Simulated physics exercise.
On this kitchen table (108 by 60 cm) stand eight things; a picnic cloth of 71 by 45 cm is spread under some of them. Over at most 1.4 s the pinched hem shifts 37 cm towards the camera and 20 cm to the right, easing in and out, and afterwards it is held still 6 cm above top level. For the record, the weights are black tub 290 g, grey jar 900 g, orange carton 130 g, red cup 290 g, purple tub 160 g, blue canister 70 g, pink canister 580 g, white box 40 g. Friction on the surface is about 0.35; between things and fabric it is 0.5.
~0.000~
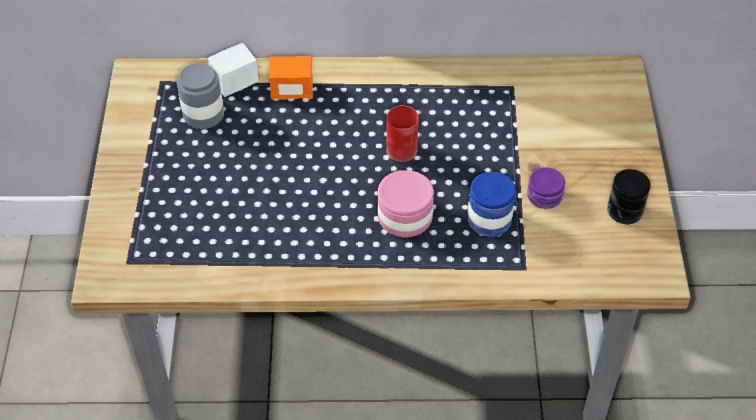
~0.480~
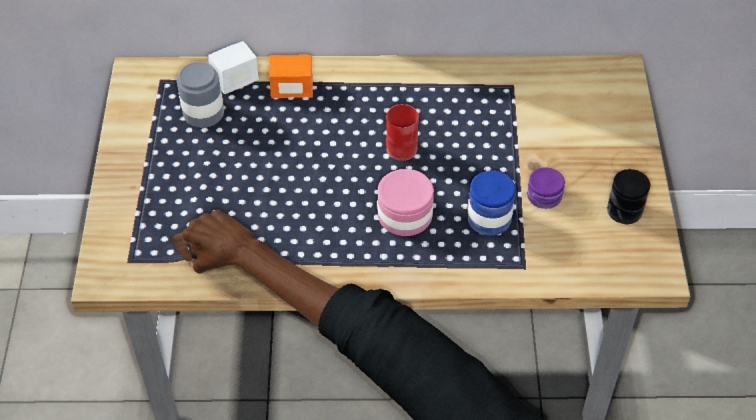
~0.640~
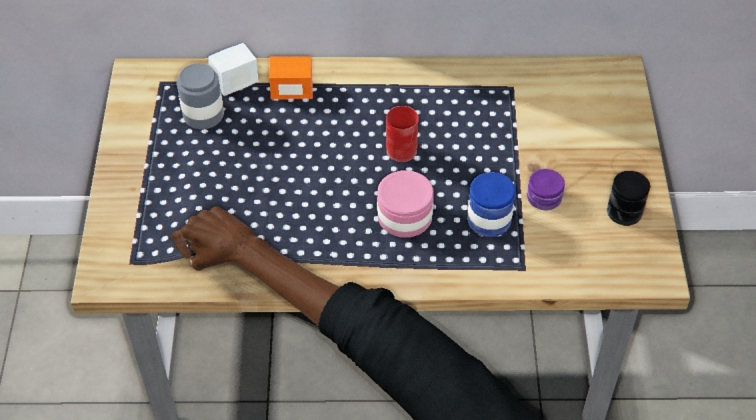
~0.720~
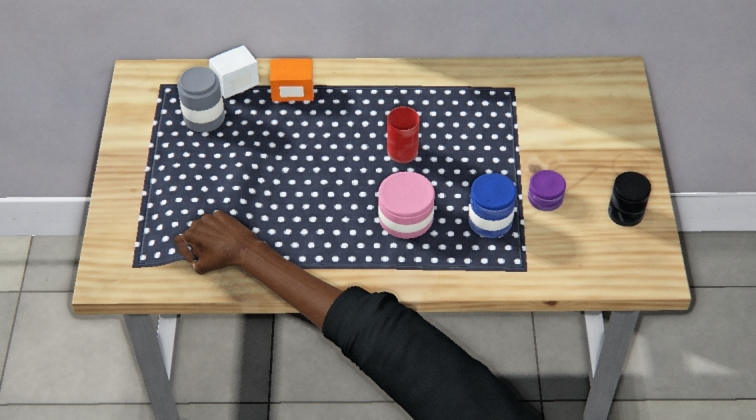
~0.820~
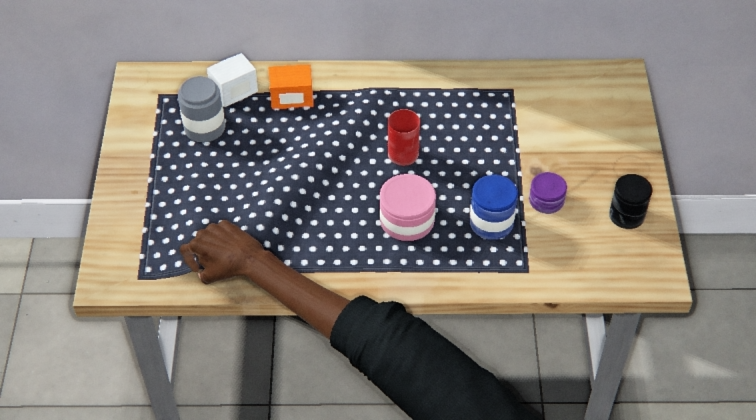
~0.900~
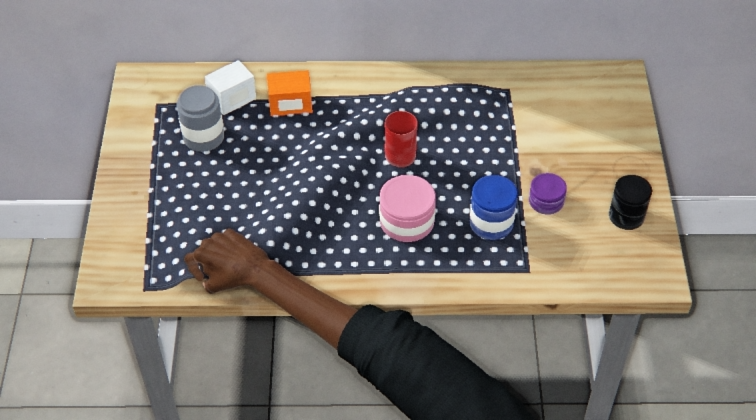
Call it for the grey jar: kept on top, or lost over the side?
Lost over the side.
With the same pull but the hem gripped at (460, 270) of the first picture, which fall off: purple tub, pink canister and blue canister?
Outcome: Purple tub keeps its place; pink canister leaves the top; blue canister leaves the top.
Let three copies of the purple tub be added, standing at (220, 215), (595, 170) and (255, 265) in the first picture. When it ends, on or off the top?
Log, listed order - lost / kept / lost.
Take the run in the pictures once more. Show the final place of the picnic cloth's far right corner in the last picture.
(340, 141), roughly.
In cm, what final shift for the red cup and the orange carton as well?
I'd put the red cup near 30 centimetres and the orange carton near 35 centimetres.
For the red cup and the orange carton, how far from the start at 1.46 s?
For the red cup, 15 centimetres, and for the orange carton, 25 centimetres.
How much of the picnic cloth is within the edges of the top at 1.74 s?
I'd say close to 65 per cent of it.
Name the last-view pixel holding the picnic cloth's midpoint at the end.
The middle ends up near pixel (318, 290).
By 1.2 s, 95 % of the picnic cloth is still over the top; grey jar 16 cm off its start, white box 13 cm off its start, orange carton 12 cm off its start.
By 1.5 s, 80 % of the picnic cloth is still over the top; grey jar 29 cm off its start, white box 24 cm off its start, orange carton 23 cm off its start.
By 1.7 s, 65 % of the picnic cloth is still over the top; grey jar 40 cm off its start at (210, 247), orange carton 31 cm off its start at (262, 192), white box 31 cm off its start at (216, 183).
By 2.0 s, 55 % of the picnic cloth is still over the top; grey jar 48 cm off its start, orange carton 35 cm off its start, white box 31 cm off its start.
By 3.6 s, 55 % of the picnic cloth is still over the top; grey jar over the edge, orange carton 35 cm off its start at (252, 212), white box 31 cm off its start at (216, 183), red cup 29 cm off its start at (345, 236).
